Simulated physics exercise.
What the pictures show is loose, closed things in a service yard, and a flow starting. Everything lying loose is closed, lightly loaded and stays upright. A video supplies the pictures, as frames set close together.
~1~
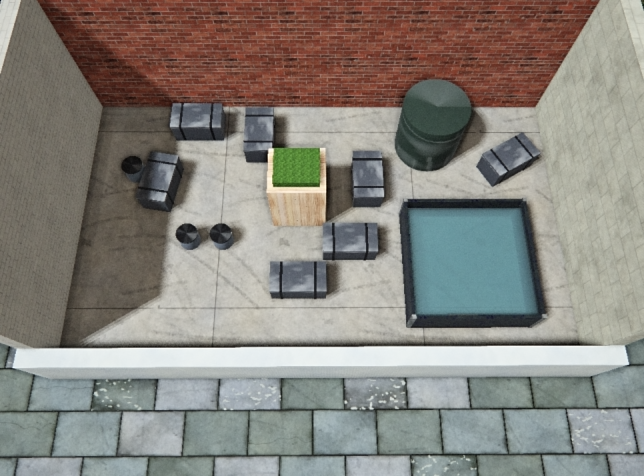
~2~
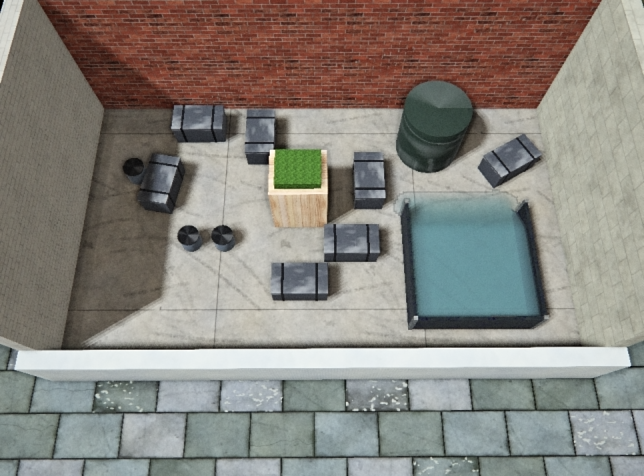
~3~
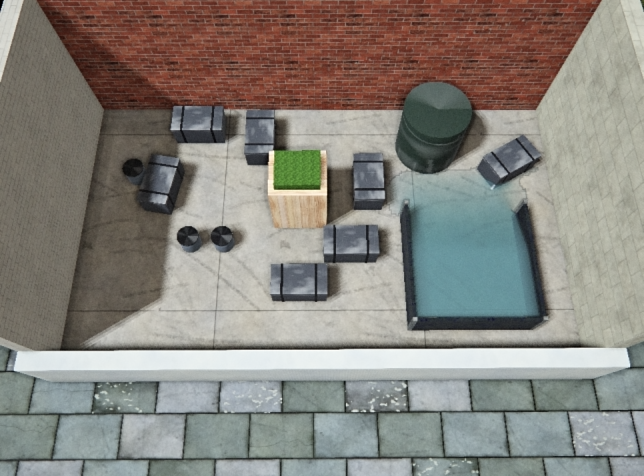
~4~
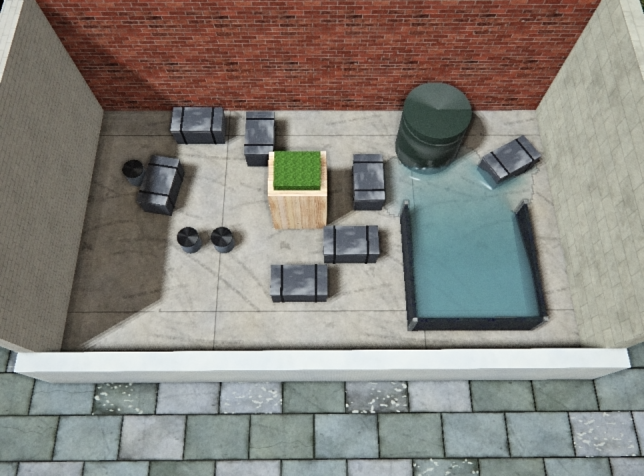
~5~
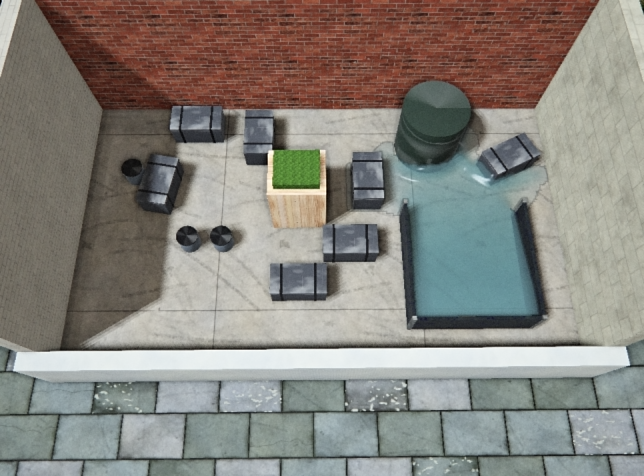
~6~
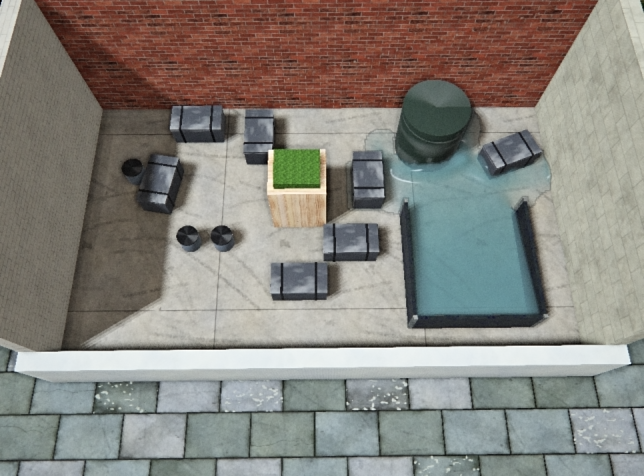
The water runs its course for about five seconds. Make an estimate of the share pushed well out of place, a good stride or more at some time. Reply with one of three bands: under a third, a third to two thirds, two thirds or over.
Under a third.
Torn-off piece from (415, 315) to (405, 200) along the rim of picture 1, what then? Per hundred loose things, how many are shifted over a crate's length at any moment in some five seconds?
I'd say near 40 %.
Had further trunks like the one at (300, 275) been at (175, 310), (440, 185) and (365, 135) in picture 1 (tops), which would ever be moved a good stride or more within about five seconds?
Each in turn: Stays in place, pushed clear, pushed clear.
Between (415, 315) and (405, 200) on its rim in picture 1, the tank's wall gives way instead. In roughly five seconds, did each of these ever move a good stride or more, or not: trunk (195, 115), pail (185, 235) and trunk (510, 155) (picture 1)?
Outcome by item - short of that distance / displaced that far / short of that distance.
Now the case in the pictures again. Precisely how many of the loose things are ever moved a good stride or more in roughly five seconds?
The total is 1.
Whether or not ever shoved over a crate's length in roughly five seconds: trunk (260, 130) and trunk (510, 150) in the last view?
In order: Did not reach it, then went the distance.
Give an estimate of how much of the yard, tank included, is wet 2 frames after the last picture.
Some 25 per cent.
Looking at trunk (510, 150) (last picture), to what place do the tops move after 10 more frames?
Position: About (510, 99).
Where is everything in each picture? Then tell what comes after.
The first picture shows a trunk at (511, 153), on the bottom; a trunk at (196, 115), on the bottom; 0 of 10 have shifted.
The second picture shows a trunk at (513, 155) rests on the ground; a trunk at (198, 117) rests on the ground; 0 of 10 have shifted.
The third picture shows a trunk at (512, 156), on the bottom; a trunk at (197, 118), on the bottom; 0 of 10 have shifted.
The fourth picture shows a trunk at (512, 156), on the bottom; a trunk at (197, 119) rests on the ground; 0 of 10 have shifted.
The fifth picture shows a trunk at (511, 153) rests on the ground, close to its start; a trunk at (196, 118) rests on the ground; 0 of 10 have shifted.
The sixth picture shows a trunk at (512, 148), on the bottom, close to its start; a trunk at (196, 117), on the bottom; 1 of 10 have shifted.
A moment on, 0 of 10 are well off their spots; 0 afloat.
Next, 1 of 10 are well off their spots; 1 afloat.
Later, 1 of 10 are well off their spots; 1 afloat.
In the end, 1 of 10 are well off their spots, and 1 have been at some point; 0 afloat.
